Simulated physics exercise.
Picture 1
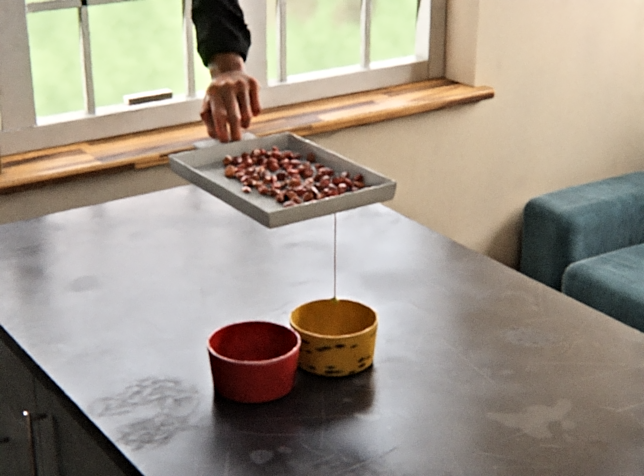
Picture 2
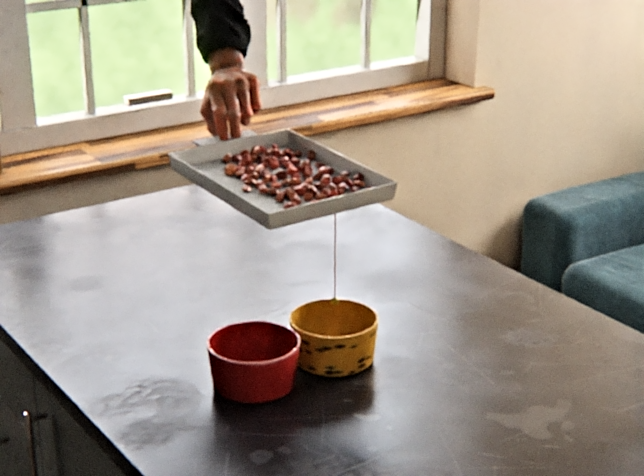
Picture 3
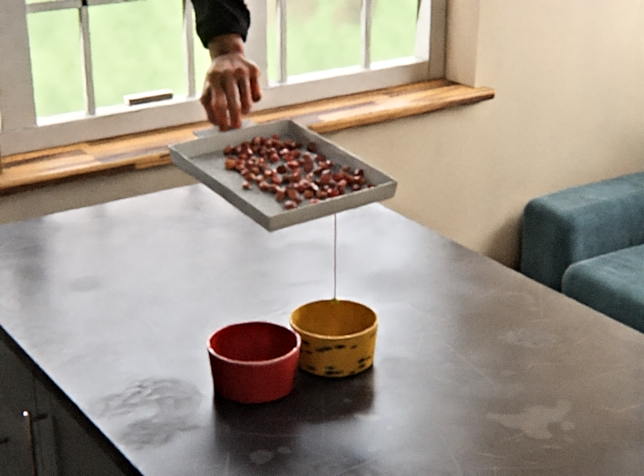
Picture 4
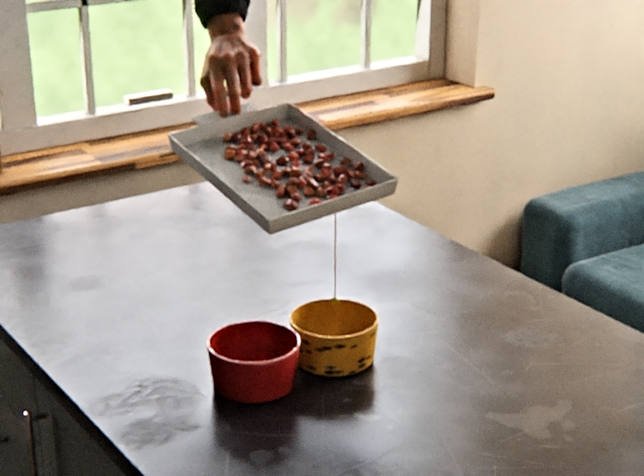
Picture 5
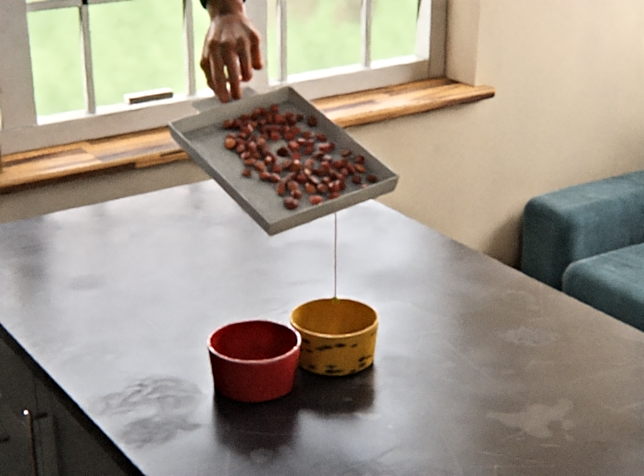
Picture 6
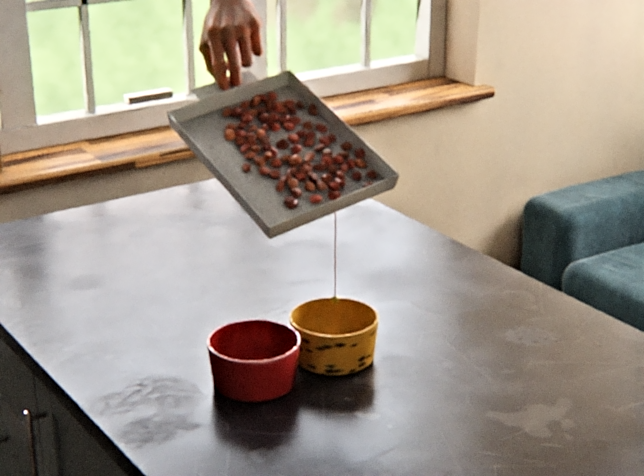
At first, a hand holds a grey tray of reddish-brown pieces nearly flat above a red dish and a yellow dish on a dark counter. Then the hand rises, tilting the tray steadily toward the dishes, its near left corner lowest, while the pieces spread slightly and remain on it.
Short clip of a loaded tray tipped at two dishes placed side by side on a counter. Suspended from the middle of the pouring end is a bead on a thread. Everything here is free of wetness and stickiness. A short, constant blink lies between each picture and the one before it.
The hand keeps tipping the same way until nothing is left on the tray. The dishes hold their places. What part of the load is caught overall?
It looks like most goes in the dishes, when all's done.
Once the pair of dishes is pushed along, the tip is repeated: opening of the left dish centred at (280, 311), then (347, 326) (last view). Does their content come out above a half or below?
Well, it comes to a lesser portion at first and a lesser portion after that.
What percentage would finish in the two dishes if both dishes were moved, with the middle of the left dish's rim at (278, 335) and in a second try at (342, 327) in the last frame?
First placement: Some 90 %; second placement: Some 30 %.
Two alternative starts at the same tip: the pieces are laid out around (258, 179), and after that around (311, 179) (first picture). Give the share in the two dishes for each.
Estimate: 80 % first, 80 % second.
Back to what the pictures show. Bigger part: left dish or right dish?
Winner: The left side.
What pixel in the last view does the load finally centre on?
I'd say the middle ends up at about (274, 375).
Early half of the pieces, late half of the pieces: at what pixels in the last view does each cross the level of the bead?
The leading part at (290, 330), the rest of it at (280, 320).
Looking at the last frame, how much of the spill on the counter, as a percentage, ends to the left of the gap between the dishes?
That would be roughly 0 per cent.
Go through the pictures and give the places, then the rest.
The first frame shows corners of the pouring end at (269, 211) and (394, 182), level; middle of the load at (295, 179), bits of crushed brick; left dish at (278, 377); right dish at (359, 351); bead on its thread at (335, 301).
The second frame shows corners of the pouring end at (270, 212) and (394, 182), level; middle of the load at (295, 178).
The third frame shows corners of the pouring end at (270, 215) and (394, 181), tipped barely, lowest at the left corner; middle of the load at (296, 173).
The fourth frame shows corners of the pouring end at (270, 218) and (395, 178), tipped a little, lowest at the left corner; middle of the load at (296, 165).
The fifth frame shows corners of the pouring end at (270, 221) and (396, 176), tipped clearly, lowest at the left corner; middle of the load at (296, 157).
The sixth frame shows corners of the pouring end at (270, 225) and (396, 174), tipped clearly, lowest at the left corner; middle of the load at (296, 149); left dish at (278, 376); right dish at (359, 350).
Soon, tray tipped steeply; all on the tray.
A while on, tray tipped past a quarter turn; about a third on the tray; about a quarter in the left dish; a small part in the right dish; a small part outside both; a small part in the air.
Towards the end, tray tipped past a quarter turn; about two thirds in the left dish; about a quarter in the right dish; about a quarter outside both.
Finally, tray tipped past a quarter turn; about two thirds in the left dish; about a quarter in the right dish; about a quarter outside both.
